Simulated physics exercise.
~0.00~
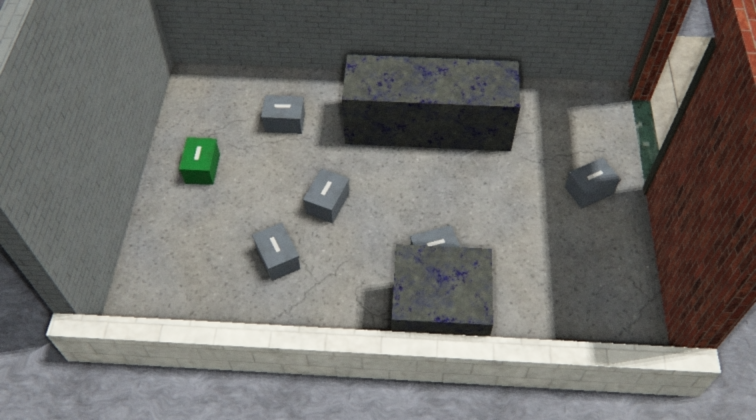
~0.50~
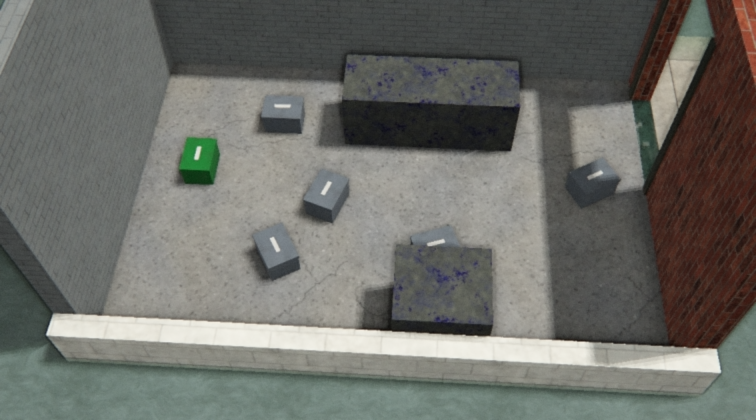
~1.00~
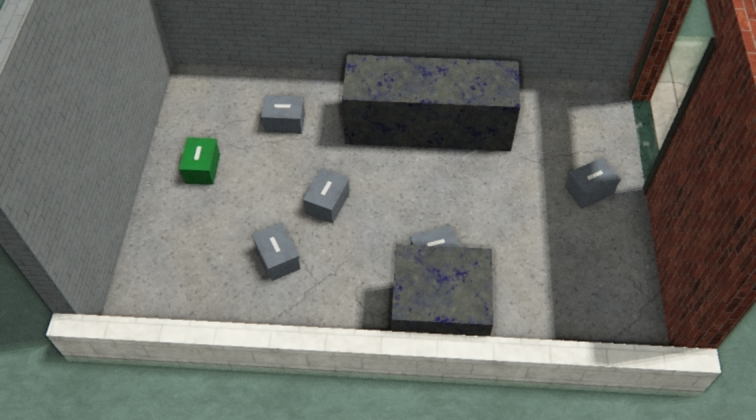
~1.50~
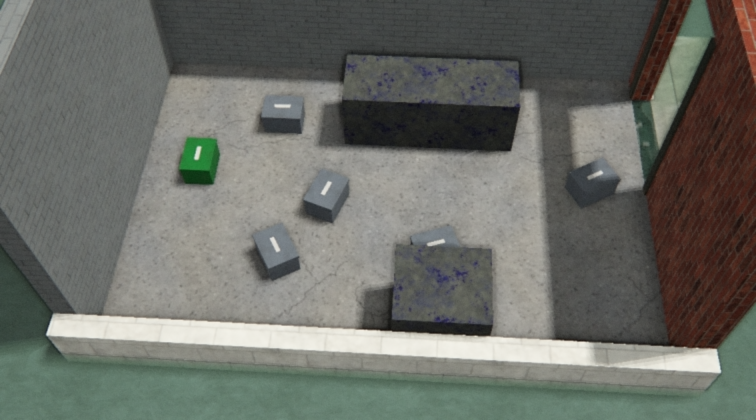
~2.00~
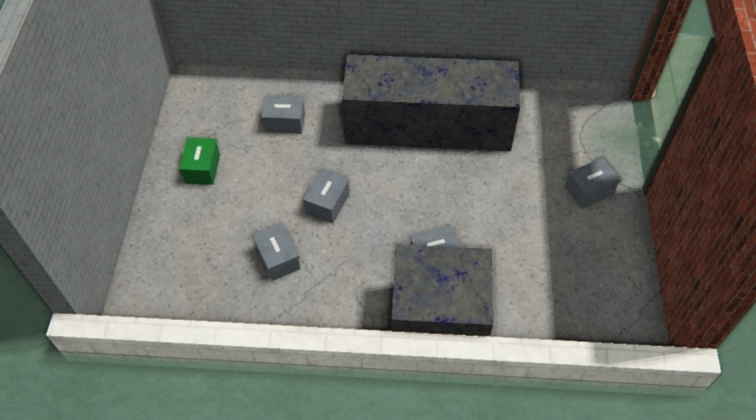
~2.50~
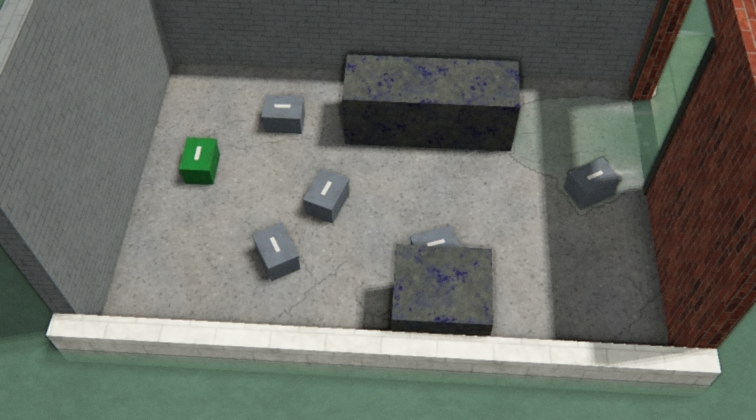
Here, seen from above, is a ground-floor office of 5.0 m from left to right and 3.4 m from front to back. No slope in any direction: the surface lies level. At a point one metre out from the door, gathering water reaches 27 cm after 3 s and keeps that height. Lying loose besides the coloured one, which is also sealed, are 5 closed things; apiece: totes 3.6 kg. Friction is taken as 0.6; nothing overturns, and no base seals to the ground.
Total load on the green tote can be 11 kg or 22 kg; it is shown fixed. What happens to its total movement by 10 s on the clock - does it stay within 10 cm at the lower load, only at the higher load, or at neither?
It stays within that distance only at the higher load.
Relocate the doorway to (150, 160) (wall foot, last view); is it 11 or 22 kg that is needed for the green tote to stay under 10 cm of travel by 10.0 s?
Answer: No option succeeds.
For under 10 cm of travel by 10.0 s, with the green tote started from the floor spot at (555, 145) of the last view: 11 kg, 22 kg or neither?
The answer: No weight will do.
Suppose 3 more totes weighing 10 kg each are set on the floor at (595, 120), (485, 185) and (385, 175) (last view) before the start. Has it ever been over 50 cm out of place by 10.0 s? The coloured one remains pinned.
In turn: Past it, over, less.
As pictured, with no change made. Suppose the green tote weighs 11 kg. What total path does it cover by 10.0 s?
Path length near 120 cm.
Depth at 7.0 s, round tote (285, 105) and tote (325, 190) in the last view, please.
Close to 4 and 11 centimetres.
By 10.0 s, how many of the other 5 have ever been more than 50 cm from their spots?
Count: 4.
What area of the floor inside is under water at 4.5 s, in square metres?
Roughly 8.5 m2.
After 3.5 s the green tote would be 0 cm from its start with 11 kg and 0 cm from its start with 22 kg; 0 cm of water round it then.
After 4.5 s the green tote would be 0 cm from its start with 11 kg and 0 cm from its start with 22 kg; 0 cm of water round it then.
After 7.0 s the green tote would be 0 cm from its start with 11 kg and 0 cm from its start with 22 kg; 8 cm of water round it then.
After 10.0 s the green tote would be 123 cm from its start with 11 kg and 0 cm from its start with 22 kg; 14 cm of water round it then.
